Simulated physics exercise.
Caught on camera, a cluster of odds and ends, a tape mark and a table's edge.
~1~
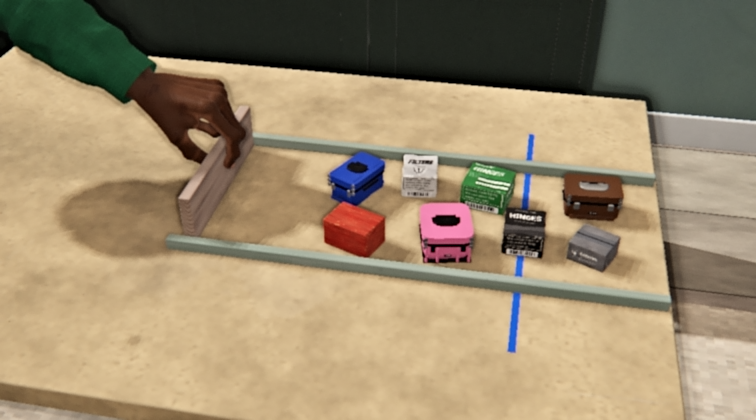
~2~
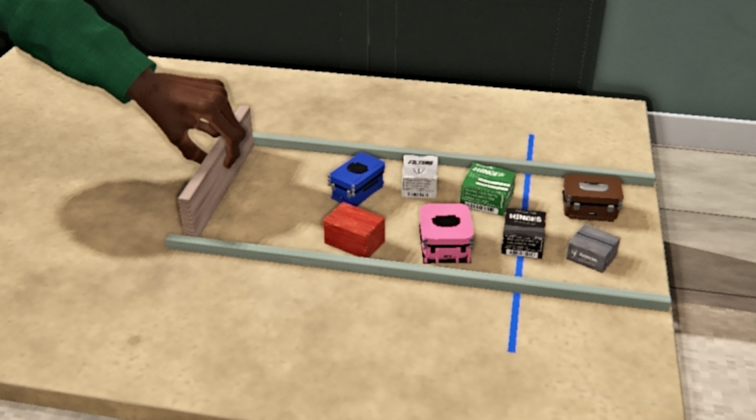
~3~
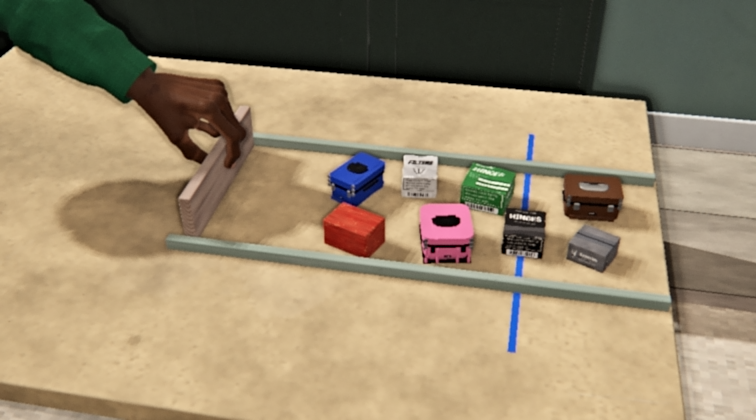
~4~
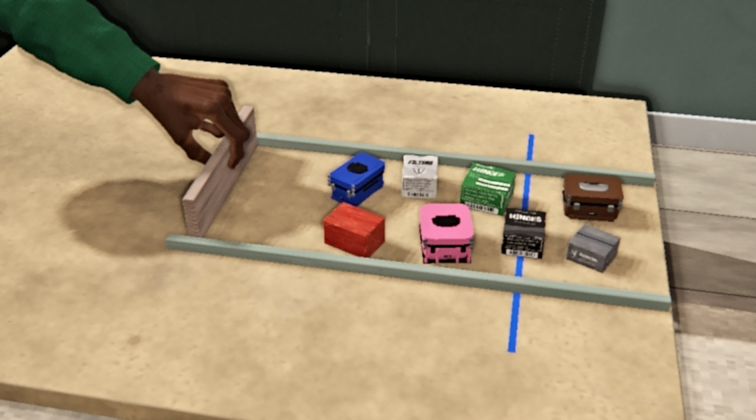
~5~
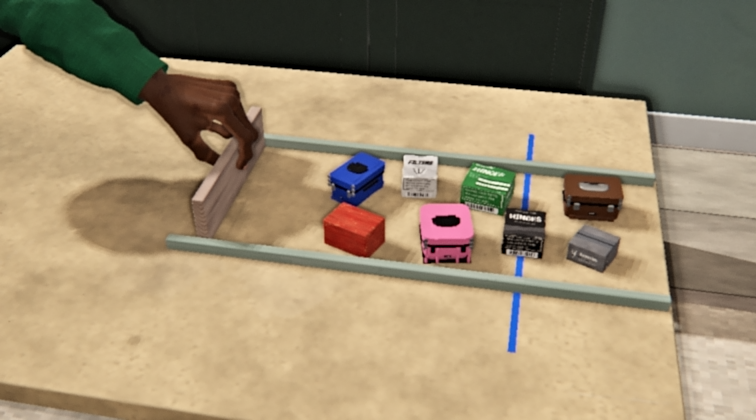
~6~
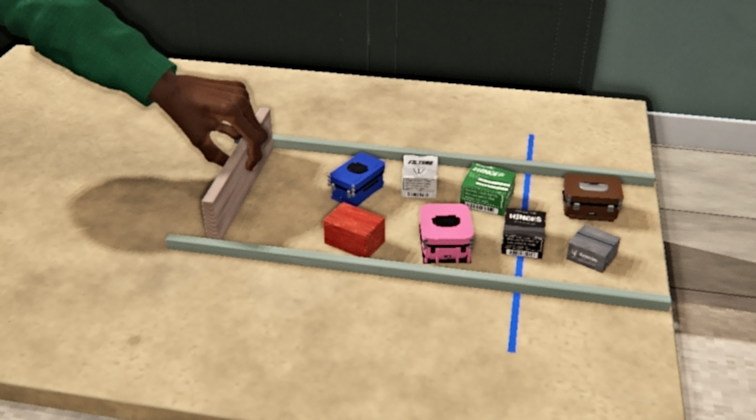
A hand in a green sleeve held a wooden board upright on a table, then slid it slightly right between two rails, while the colourful boxes and cases near a blue tape line stayed still.
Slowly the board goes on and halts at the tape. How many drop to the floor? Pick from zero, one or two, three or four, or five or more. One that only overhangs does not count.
Here the number that fall off is one or two.
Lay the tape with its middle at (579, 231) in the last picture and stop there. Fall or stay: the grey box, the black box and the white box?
The grey box drops off, the black box comes down, the white box remains up.
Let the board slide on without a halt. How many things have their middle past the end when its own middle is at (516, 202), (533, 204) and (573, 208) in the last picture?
In that order 2, 2 and 4.
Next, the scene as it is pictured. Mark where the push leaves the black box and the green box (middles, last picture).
The black box at (646, 246), the green box at (620, 202).
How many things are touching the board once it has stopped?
That makes 2.
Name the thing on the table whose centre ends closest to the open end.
The black box ends nearest.
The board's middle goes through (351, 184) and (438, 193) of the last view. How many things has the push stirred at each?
2 and 7.
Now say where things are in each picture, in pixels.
The first frame shows grey box (594, 248); brown case (592, 198); black box (524, 232); board (220, 170); tape (523, 225).
The second frame shows brown case (591, 199); red block (355, 231).
The third frame shows black box (524, 233); blue case (358, 181).
The fourth frame shows grey box (593, 248); green box (488, 189).
The fifth frame shows brown case (591, 199); white box (420, 177).
The sixth frame shows grey box (593, 248); brown case (591, 199); black box (524, 233); board (241, 172); tape (523, 225).
Early on, none off yet; grey box at rest near (593, 248); brown case at rest near (591, 199); black box at rest near (524, 233).
Finally, the number that fall off is one or two; lost, brown case and grey box.
